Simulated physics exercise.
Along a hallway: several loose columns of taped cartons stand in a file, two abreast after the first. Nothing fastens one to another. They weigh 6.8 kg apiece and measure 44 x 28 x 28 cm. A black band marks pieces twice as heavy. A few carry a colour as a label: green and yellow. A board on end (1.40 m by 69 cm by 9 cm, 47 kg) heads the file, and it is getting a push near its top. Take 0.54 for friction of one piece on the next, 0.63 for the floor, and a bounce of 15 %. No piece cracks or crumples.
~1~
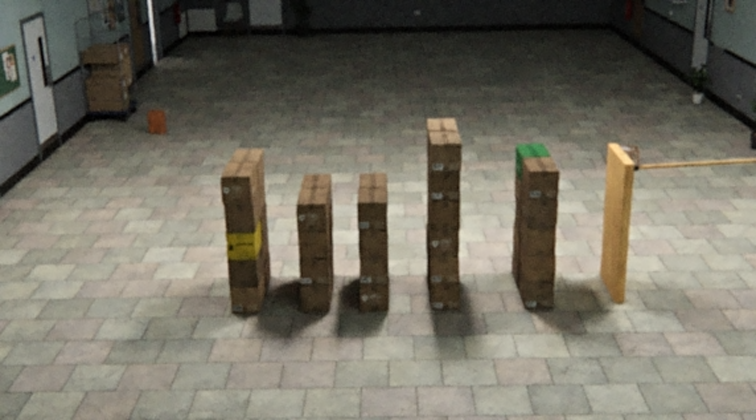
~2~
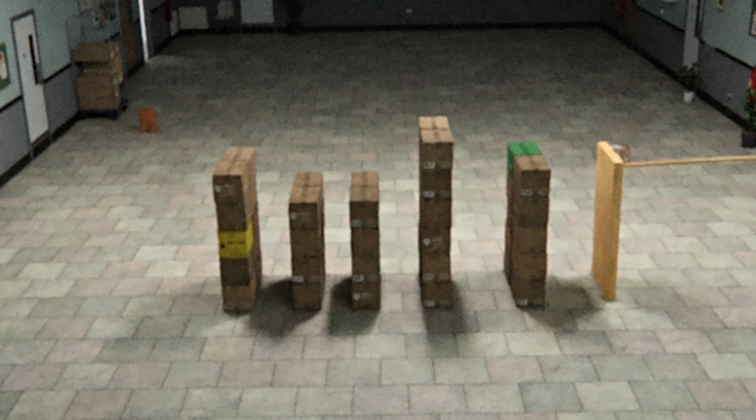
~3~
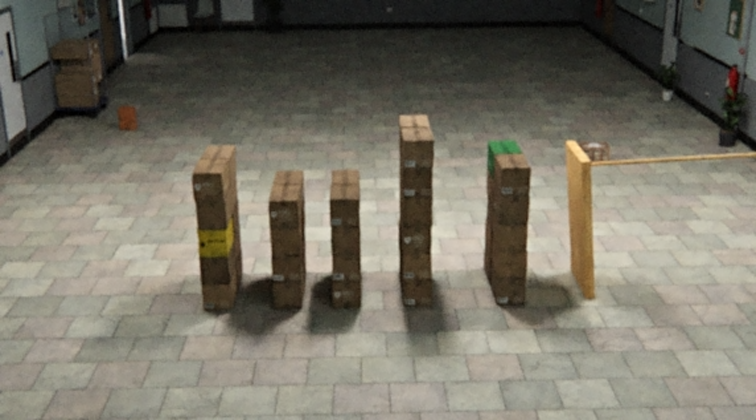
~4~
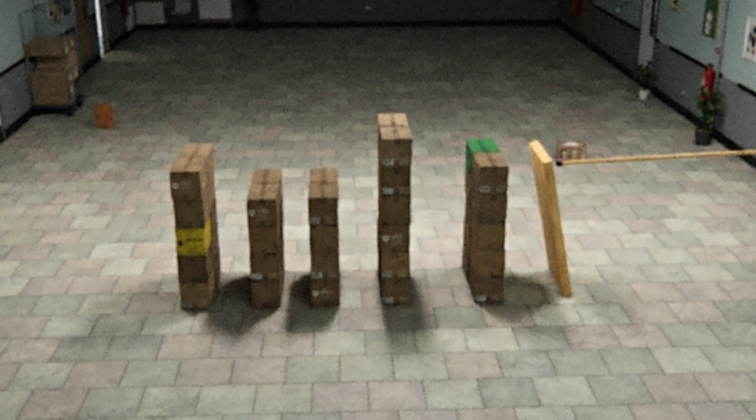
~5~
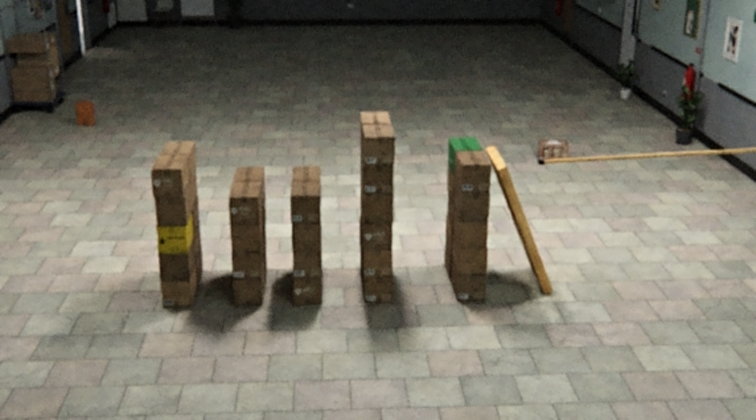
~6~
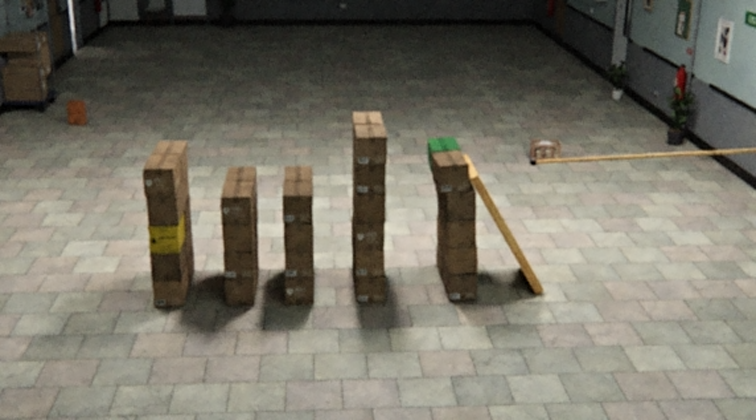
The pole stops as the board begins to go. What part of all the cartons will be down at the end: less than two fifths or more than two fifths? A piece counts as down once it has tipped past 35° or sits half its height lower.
Upwards of two fifths of them.
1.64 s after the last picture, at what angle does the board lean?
Some 70° from upright.
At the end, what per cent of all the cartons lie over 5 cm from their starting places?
Shifted: 100 per cent.
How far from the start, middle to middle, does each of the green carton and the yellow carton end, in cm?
Moved: Green 150, yellow 110.
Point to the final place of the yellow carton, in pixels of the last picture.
Around (69, 286).
Then, 0.92 s later than the last frame, board 62° from upright; 7 of the 48 cartons down; green carton tilted 23°, 13 cm lower.
Then, 1.64 s later than the last frame, board 71° from upright; 22 of the 48 cartons down; green carton tilted 39°, 53 cm lower.
Then, 2.40 s later than the last frame, board 71° from upright; 48 of the 48 cartons down; yellow carton tilted 62°, 34 cm lower; green carton tilted 42°, 60 cm lower.
When it is over, board 71° from upright; 48 of the 48 cartons down; yellow carton on its side; green carton tilted 42°, 60 cm lower. That is 100 per cent. In pixels of the last frame, middles, yellow carton near (69, 287), green carton near (320, 216).
